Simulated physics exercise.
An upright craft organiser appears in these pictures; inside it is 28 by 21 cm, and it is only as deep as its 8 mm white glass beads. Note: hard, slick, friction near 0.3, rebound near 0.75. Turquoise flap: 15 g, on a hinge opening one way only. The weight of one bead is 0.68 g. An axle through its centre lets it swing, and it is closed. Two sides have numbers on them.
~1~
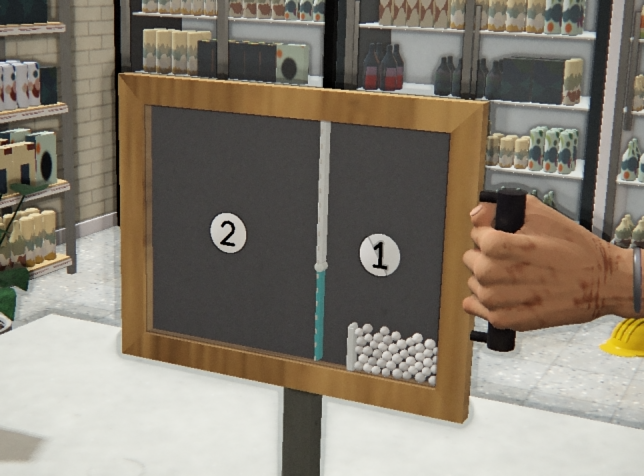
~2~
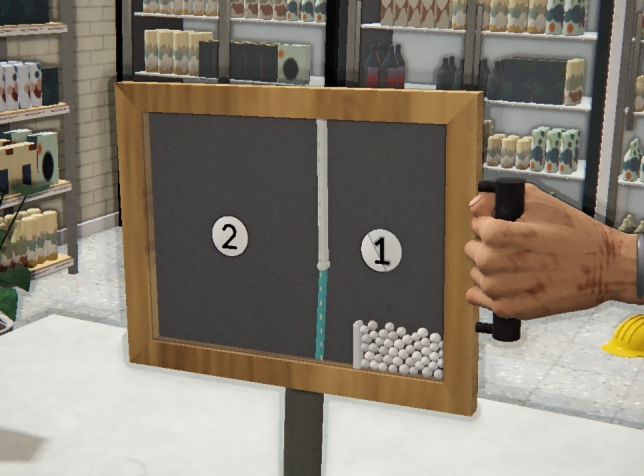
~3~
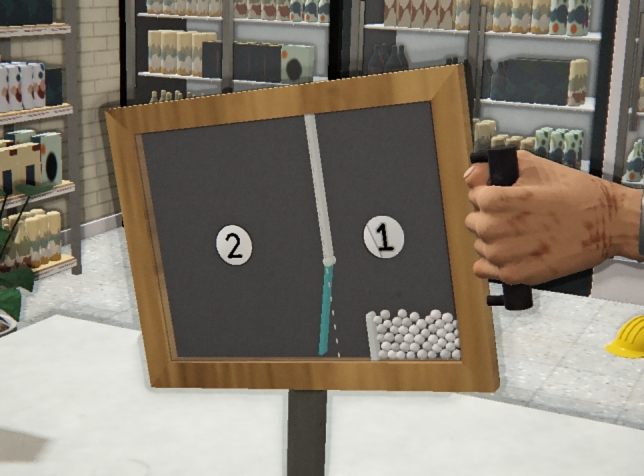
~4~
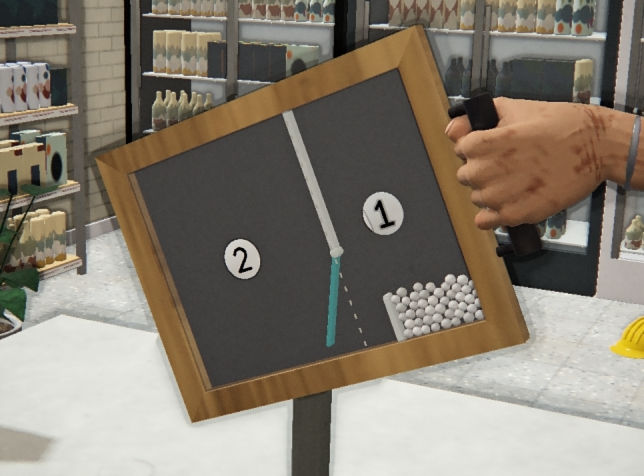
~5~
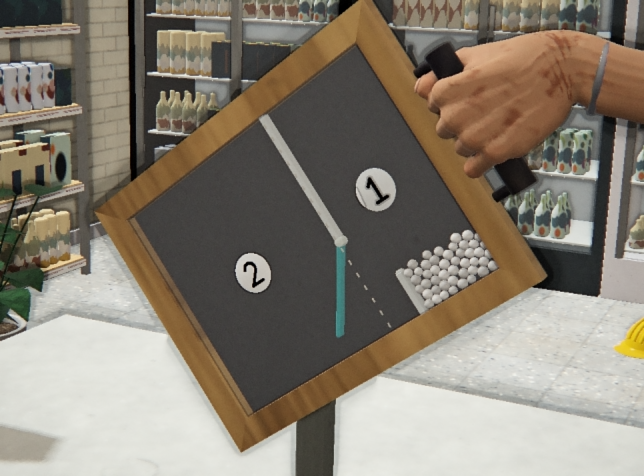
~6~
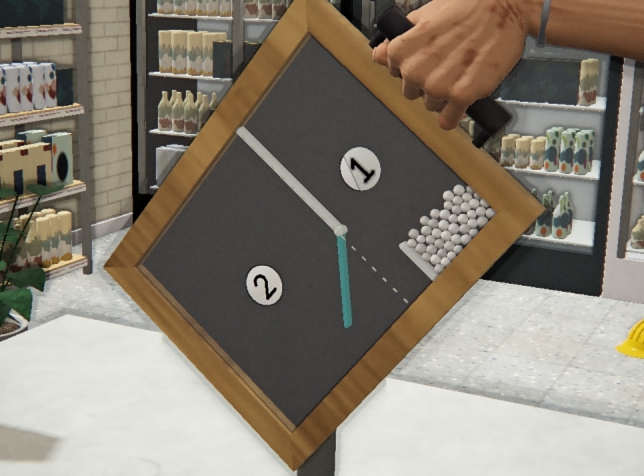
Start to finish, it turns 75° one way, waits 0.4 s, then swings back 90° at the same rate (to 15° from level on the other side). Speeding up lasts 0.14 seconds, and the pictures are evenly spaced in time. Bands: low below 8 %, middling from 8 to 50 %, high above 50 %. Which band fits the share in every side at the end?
Side 1: Middling. Side 2: High.
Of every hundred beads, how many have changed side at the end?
I'd guess roughly 55 percent, give or take.
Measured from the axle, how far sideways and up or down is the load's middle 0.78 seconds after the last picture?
About 1 cm right and 9 cm below.
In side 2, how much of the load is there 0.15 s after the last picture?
About 0 %.
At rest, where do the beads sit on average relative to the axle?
It lies close to 1 centimetres right and 10 centimetres below.
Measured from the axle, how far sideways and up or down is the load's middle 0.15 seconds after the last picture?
Roughly 10 centimetres to the right and 7 centimetres above.
Then, 0.15 s later than the last picture, it stands 75° anticlockwise; the beads' middle is 10 cm right of and 7 cm above the centre; no. 1, 100 %; turquoise flap open 59°.
Then, 0.78 s later than the last picture, it stands 31° anticlockwise; the beads' middle is 1 cm right of and 9 cm below the centre; no. 1, 45 %, no. 2, 55 %; turquoise flap open 43°.
Then, 1.02 s later than the last picture, it stands 15° clockwise; the beads' middle is 5 cm left of and 7 cm below the centre; no. 1, 45 %, no. 2, 55 %; turquoise flap open 13°.
All still 2.2 s after it, it stands 15° clockwise; no. 1, 45 %, no. 2, 55 %; turquoise flap shut.
